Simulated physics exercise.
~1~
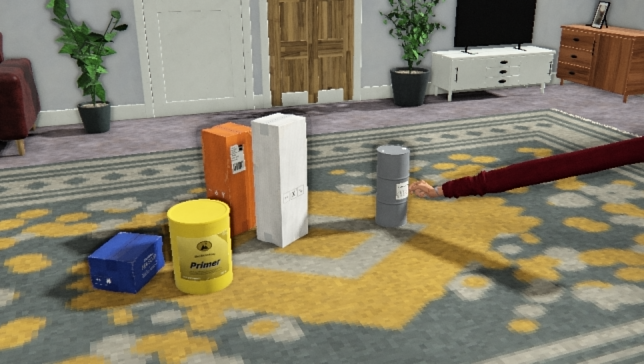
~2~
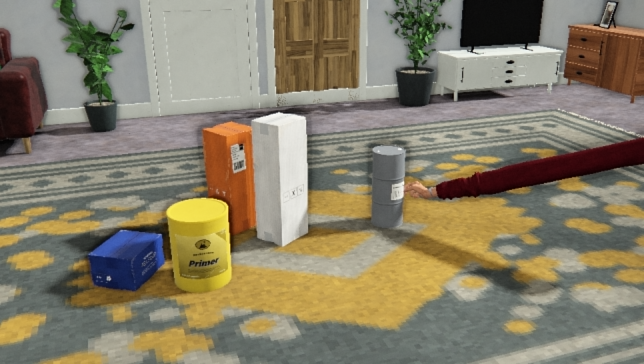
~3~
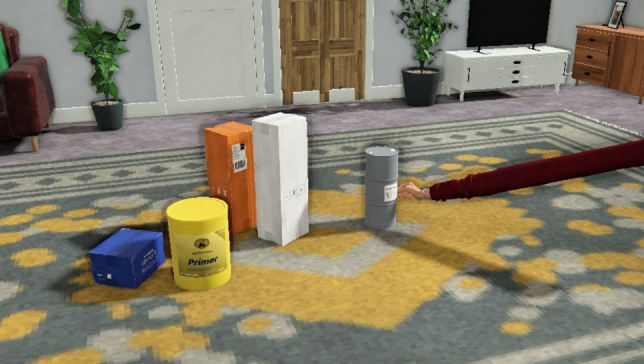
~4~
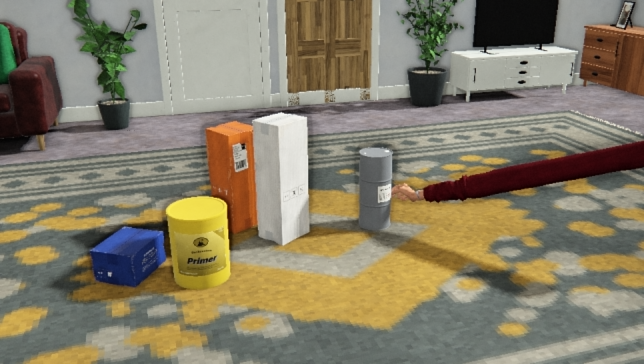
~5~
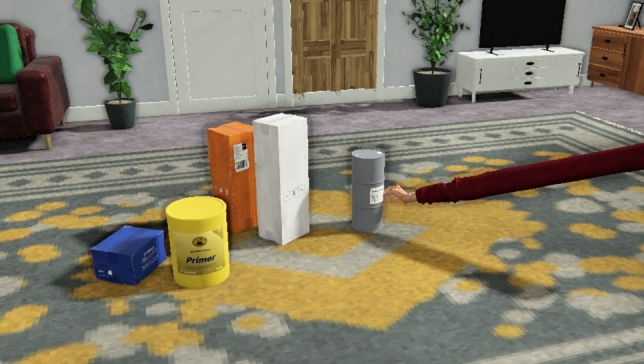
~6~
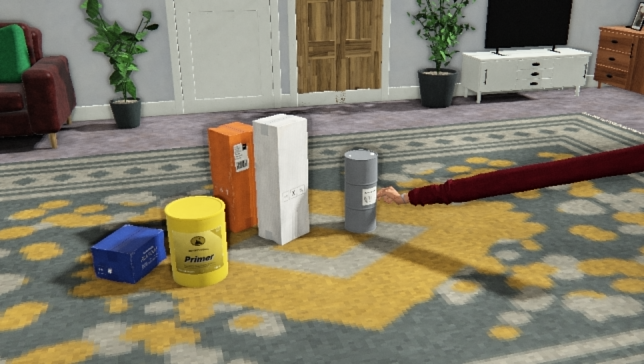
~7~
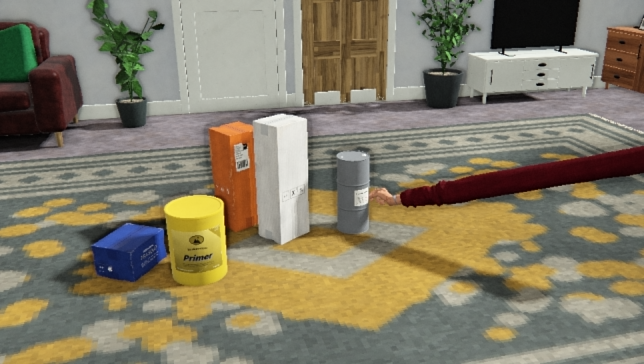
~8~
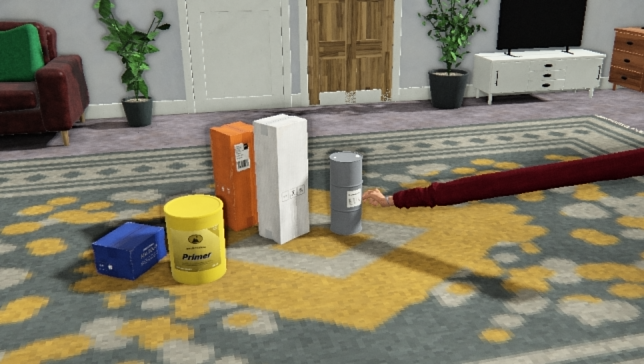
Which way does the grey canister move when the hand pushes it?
The grey canister slides to the left, towards the white box.
